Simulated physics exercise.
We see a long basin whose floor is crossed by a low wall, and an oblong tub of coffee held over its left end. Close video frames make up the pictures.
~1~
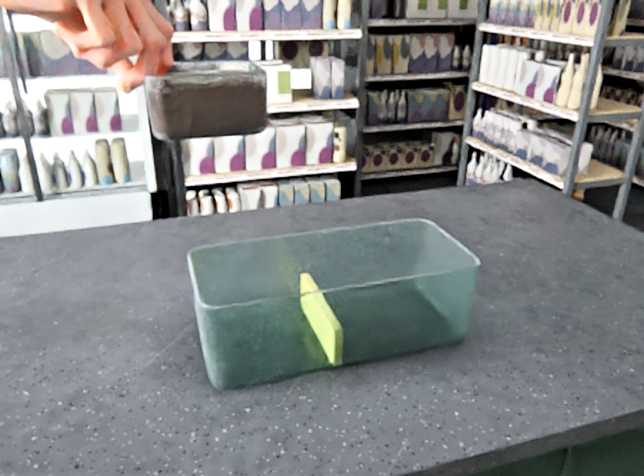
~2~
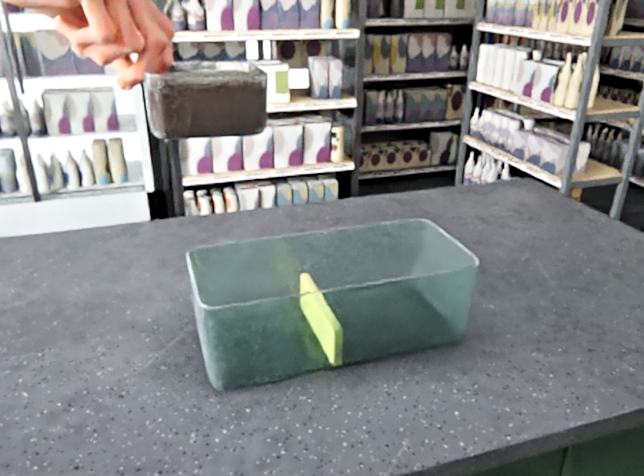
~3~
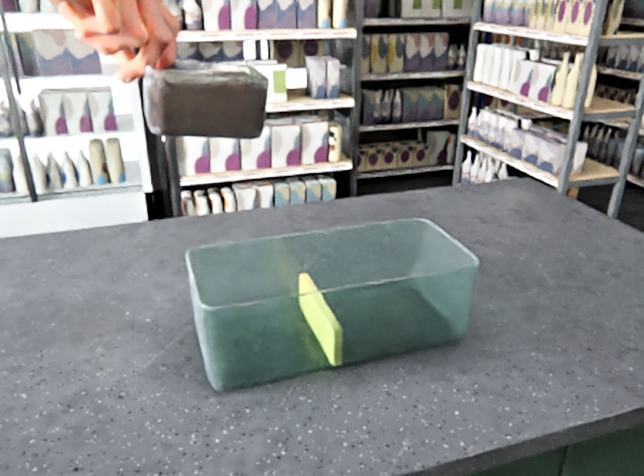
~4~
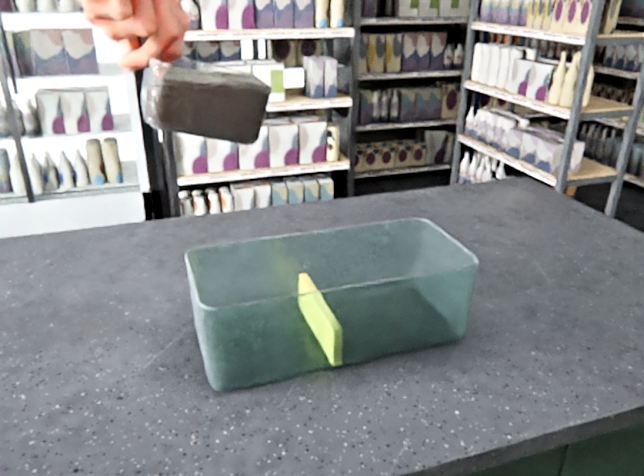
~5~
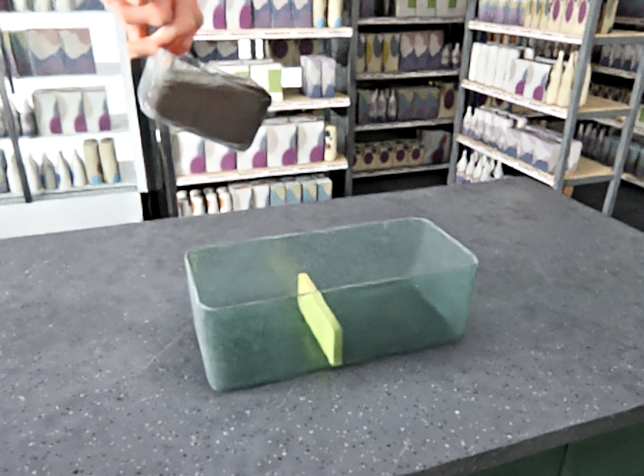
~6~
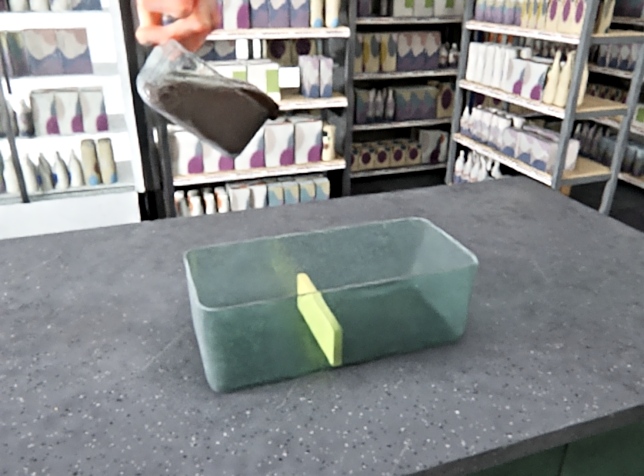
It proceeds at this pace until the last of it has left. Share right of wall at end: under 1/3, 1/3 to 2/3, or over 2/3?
The share that settles right of the wall is one third to two thirds, as I see it.
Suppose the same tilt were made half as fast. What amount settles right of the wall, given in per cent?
I'd say close to 65 %.
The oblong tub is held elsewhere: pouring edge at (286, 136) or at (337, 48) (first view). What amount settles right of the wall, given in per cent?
The first gives 60 %, the second 90 %.
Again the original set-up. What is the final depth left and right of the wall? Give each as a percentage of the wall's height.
Left side 20 percent, right side 20 percent.
A moment on, the oblong tub is tipped right over and 10 per cent is still to pour, 6 is left of the wall and 19 right of it.
Next, the oblong tub is tipped right over and 1 per cent is still to pour, 46 is left of the wall and 47 right of it.
Then the oblong tub is tipped right over and 0 per cent is still to pour, 50 is left of the wall and 46 right of it.
Later the oblong tub is tipped right over and 0 per cent is still to pour, 50 is left of the wall and 46 right of it.
In the end 51 per cent lies left of the wall, 46 right of it and 3 outside.
